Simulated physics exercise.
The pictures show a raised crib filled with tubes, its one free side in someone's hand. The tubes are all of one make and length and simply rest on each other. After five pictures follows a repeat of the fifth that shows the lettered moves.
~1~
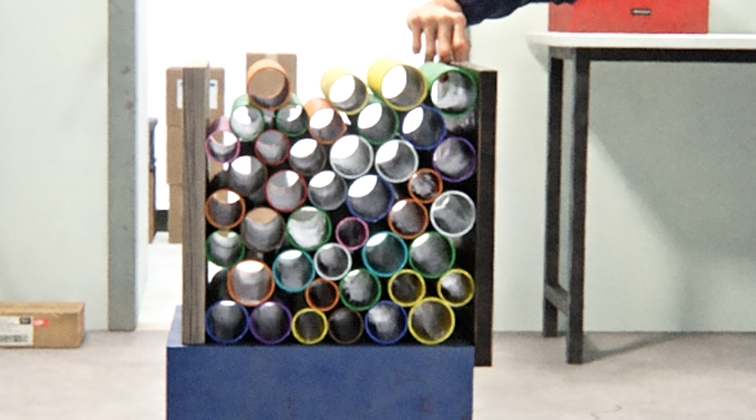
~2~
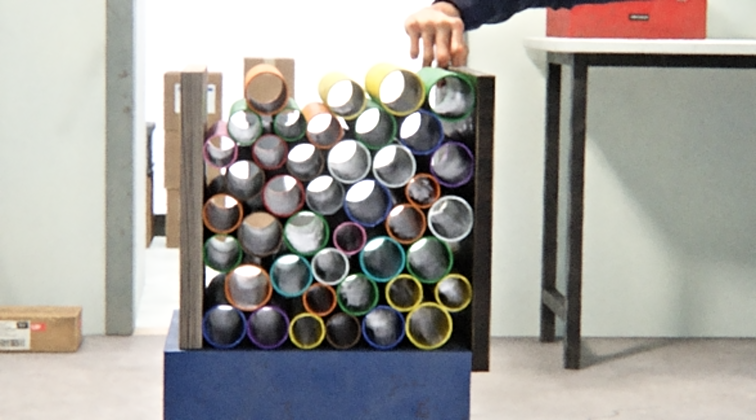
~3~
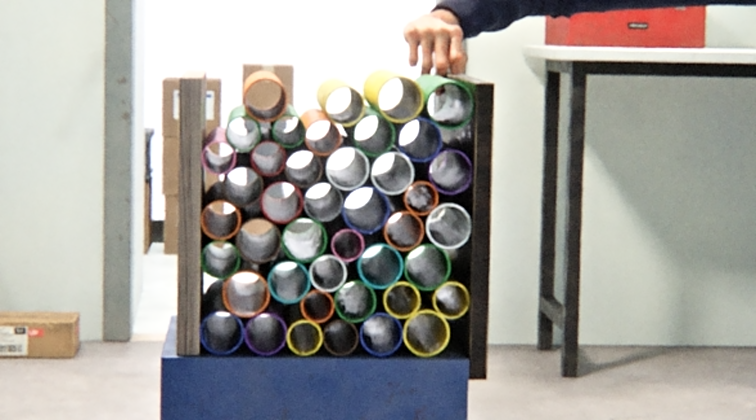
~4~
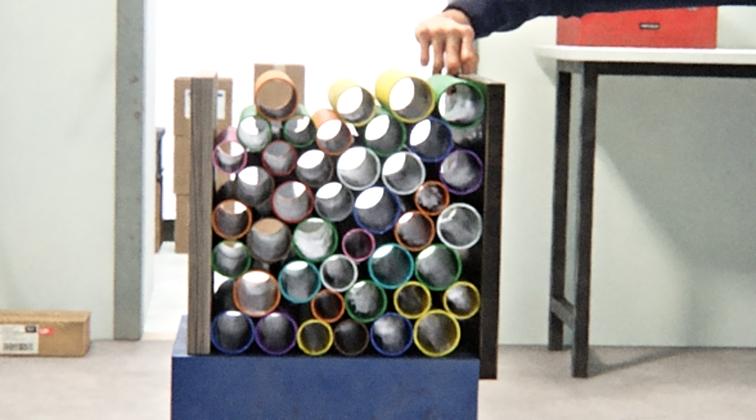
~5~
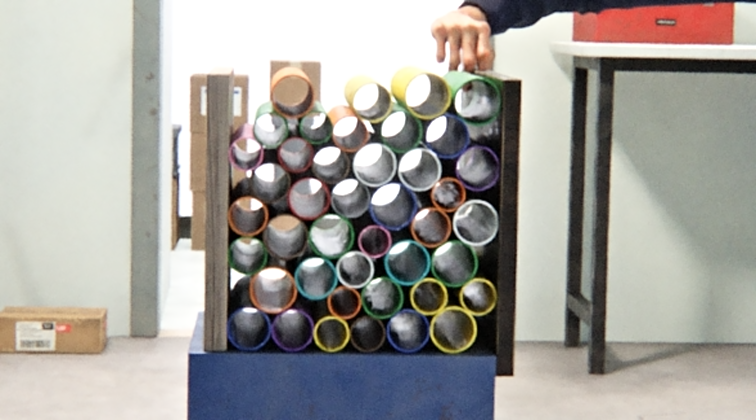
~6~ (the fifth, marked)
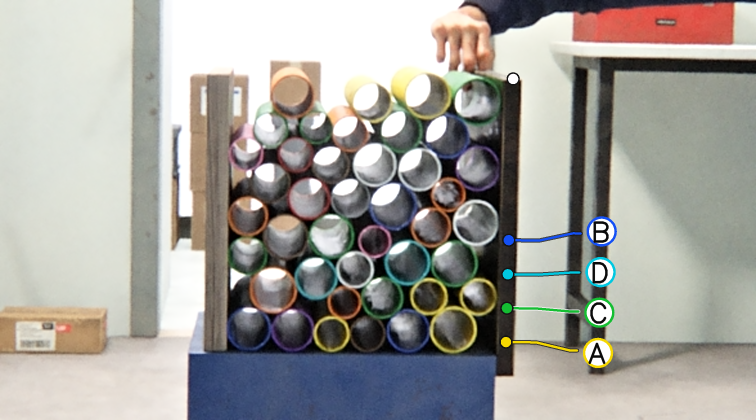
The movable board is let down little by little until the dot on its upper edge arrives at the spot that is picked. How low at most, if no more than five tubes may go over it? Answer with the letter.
The last mark within the limit is B.
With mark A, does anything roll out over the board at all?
Yes.
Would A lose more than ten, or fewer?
At A, more than ten.
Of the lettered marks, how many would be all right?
The number is one.
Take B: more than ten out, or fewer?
Fewer than ten.
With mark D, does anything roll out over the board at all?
Yes.
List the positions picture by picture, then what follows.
The first frame shows an orange tube (327, 126); a yellow tube (404, 87); side board (467, 202).
The second frame shows side board (464, 207); a blue tube (224, 326).
The third frame shows a yellow tube (426, 333); a yellow tube (402, 300).
The fourth frame shows a green tube (231, 259); an orange tube (415, 230).
The fifth frame shows a grey tube (351, 198); a brown tube (331, 165); an orange tube (350, 134).
On the marked copy, A at (506, 342); B at (508, 241); C at (507, 308); D at (507, 274); the white dot at (513, 79).
Following B. Soon after the start, top of the board (501, 149).
Later, top of the board (499, 230).
In the end, top of the board (498, 240), four out over the board.
As for the rest, A more than five out over the board; C more than five out over the board; D more than five out over the board.
